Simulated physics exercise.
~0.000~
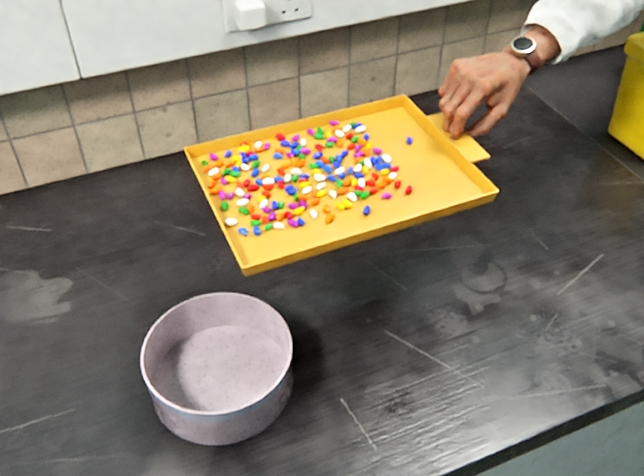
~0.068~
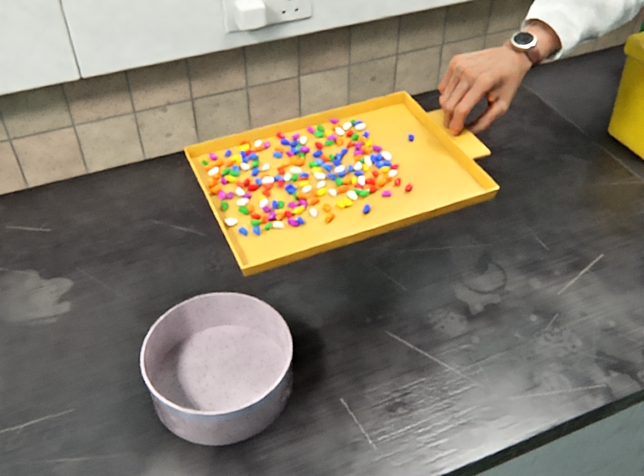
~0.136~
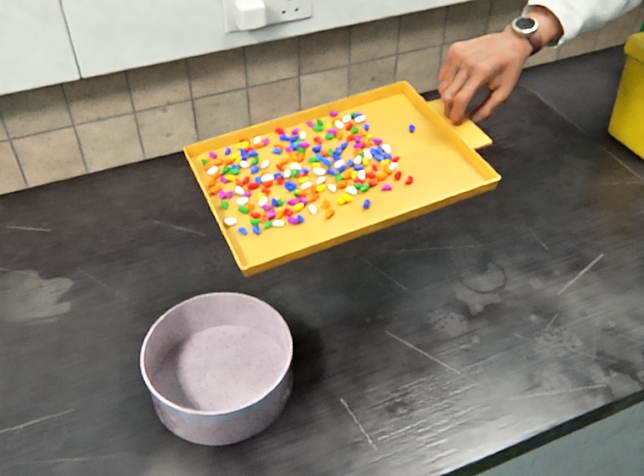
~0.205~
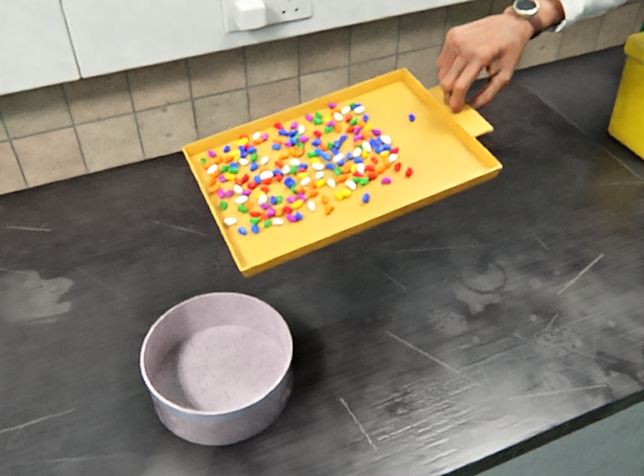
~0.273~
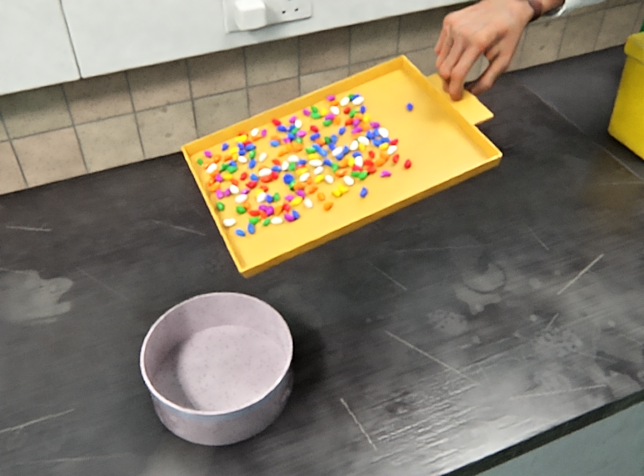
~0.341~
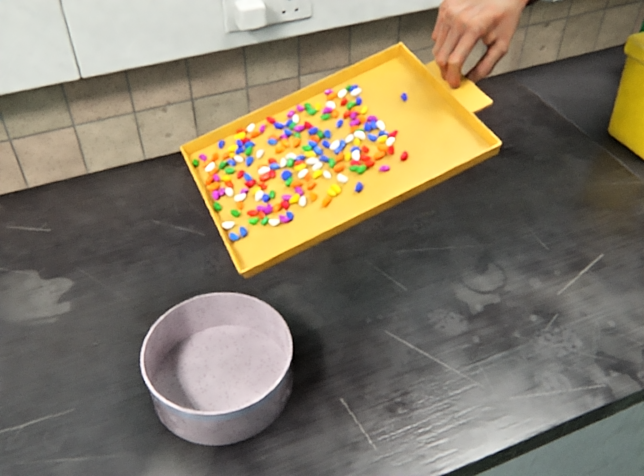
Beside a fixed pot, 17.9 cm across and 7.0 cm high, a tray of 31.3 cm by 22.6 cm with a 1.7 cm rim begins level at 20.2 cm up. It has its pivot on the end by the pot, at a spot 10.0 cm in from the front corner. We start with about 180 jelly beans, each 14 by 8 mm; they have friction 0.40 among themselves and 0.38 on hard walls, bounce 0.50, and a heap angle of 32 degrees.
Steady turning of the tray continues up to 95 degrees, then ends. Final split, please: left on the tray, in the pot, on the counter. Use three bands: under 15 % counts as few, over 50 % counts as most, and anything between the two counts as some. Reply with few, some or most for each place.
Tray: Few, pot: Most, counter: Some.
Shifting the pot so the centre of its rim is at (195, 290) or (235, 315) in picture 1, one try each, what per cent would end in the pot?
First try around 70 %, second around 70 %.
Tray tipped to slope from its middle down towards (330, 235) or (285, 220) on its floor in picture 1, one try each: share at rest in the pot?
About 60 and 95 per cent.
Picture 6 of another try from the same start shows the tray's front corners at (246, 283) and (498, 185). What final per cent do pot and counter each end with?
Per cent by place - pot 55, counter 40.
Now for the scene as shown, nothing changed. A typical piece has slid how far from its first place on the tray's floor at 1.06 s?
About 9 cm.
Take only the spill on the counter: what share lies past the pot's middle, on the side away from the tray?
I'd put it close to 70 per cent.
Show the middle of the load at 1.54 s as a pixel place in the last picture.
(213, 200), roughly.
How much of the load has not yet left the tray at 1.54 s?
Something like 90 percent, roughly.
Then, at 1.06 s, tilt 52 degrees; the tray holds 100 %, the pot 0 %.
After 1.54 s, tilt 77 degrees; the tray holds 90 %, the pot 5 %.
Then, at 2.09 s, tilt 95 degrees; the tray holds 5 %, the pot 55 %.
At rest (3.3 s), tray 5 %, pot 60 %, counter 35 %.
